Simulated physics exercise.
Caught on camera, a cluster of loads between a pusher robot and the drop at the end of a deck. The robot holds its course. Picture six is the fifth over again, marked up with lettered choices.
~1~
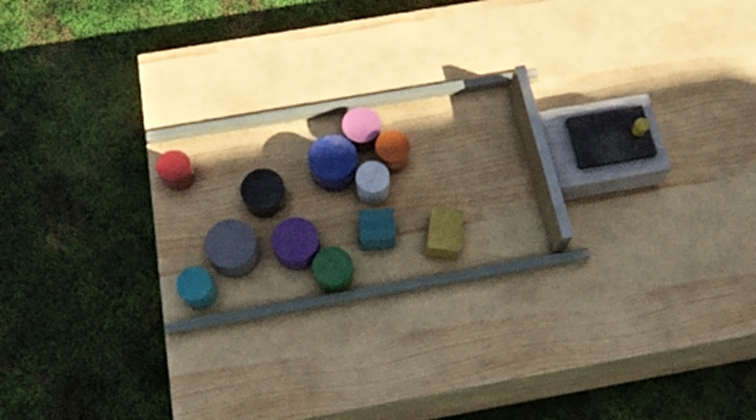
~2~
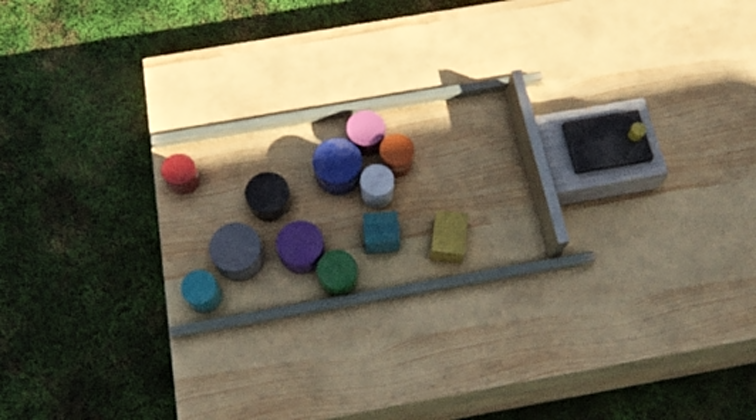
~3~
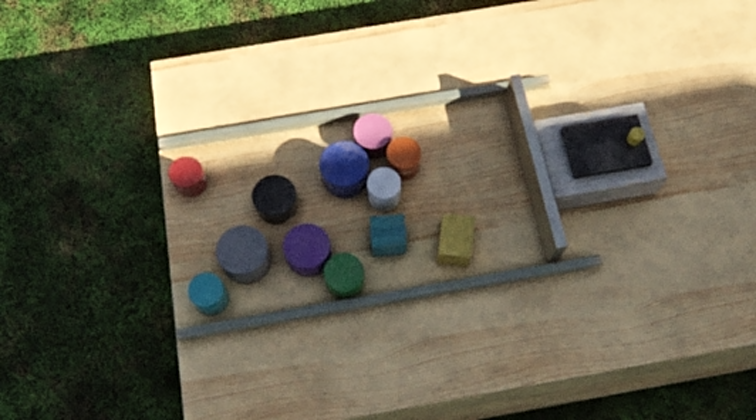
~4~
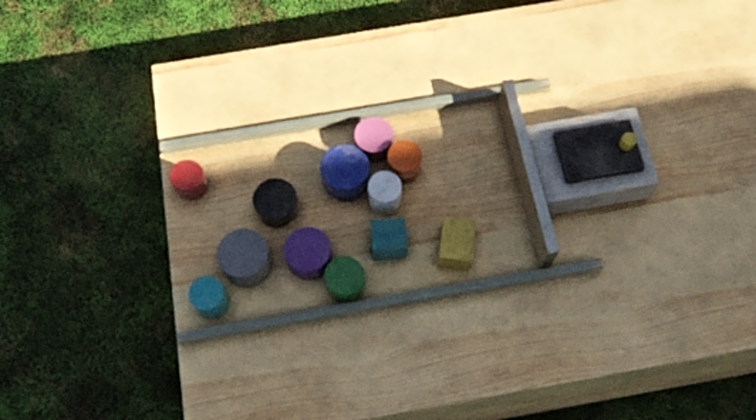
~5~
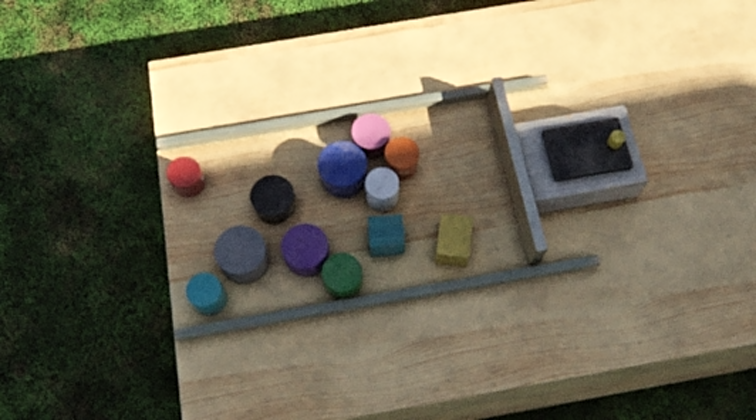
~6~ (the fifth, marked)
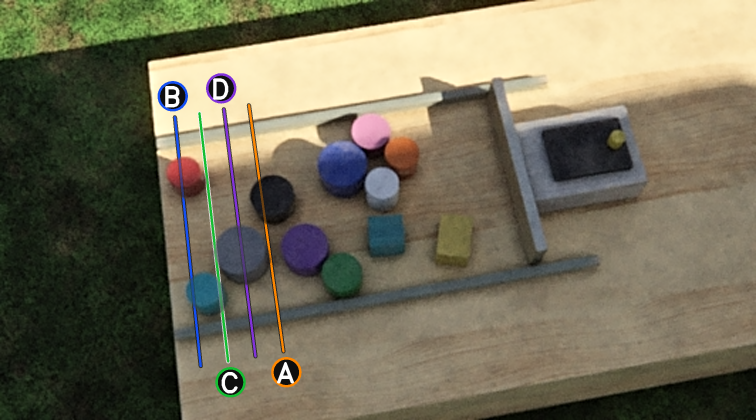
A grey pusher robot with a wide blade edging slightly left along a wooden deck towards a cluster of unmoving coloured objects.
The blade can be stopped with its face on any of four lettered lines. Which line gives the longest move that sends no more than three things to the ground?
Line A.
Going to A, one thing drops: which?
It is the grey canister.
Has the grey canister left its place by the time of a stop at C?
By then, yes.
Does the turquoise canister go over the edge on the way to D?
Yes.
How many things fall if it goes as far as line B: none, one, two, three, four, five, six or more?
In all, six or more.
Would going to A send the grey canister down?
Yes.
On the copy, A at (265, 221); B at (187, 235); C at (213, 230); D at (239, 226).
On A. First, robot (491, 165); yellow crate (417, 248); turquoise parcel (381, 238).
Then, robot (401, 180); grey canister (202, 256); black pail (243, 213).
Finally, robot (329, 192); grey canister over the edge; red pail (163, 176); one fallen.
By contrast, B drops eight; C drops eight; D drops four.
